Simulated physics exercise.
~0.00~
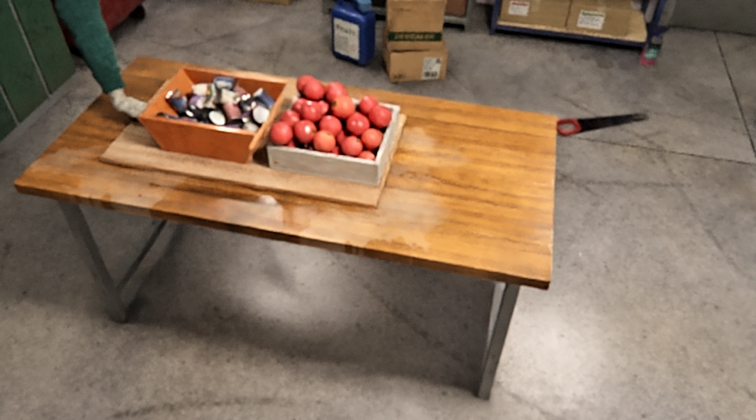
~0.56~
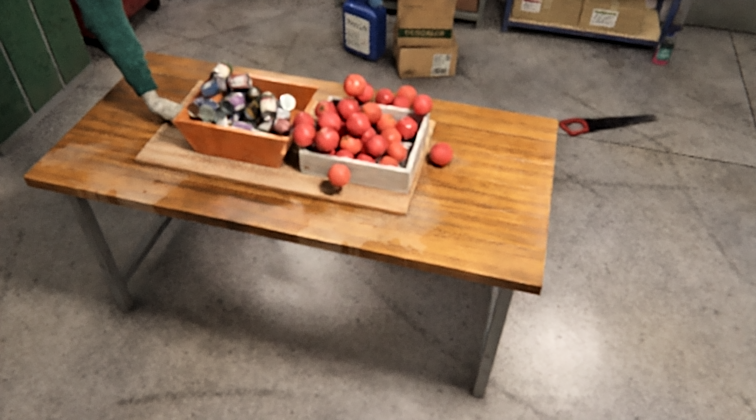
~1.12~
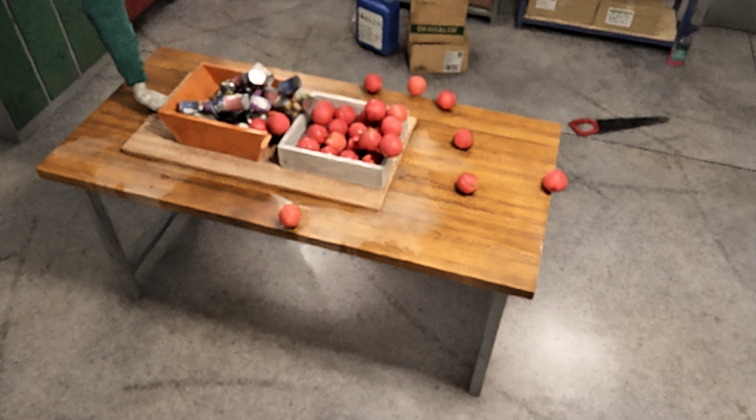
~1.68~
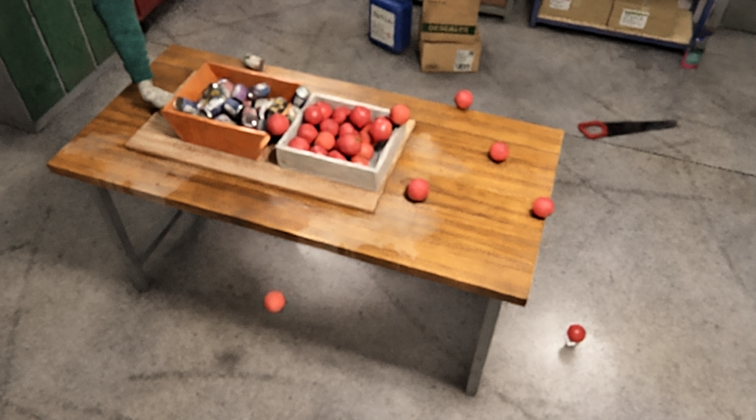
In this clip, a gloved hand at the left jerks a board holding an orange tray of small tins and a white tray of tomatoes right, then back left, and several tomatoes spill across the table, some dropping off its edges, while most goods stay in their trays.
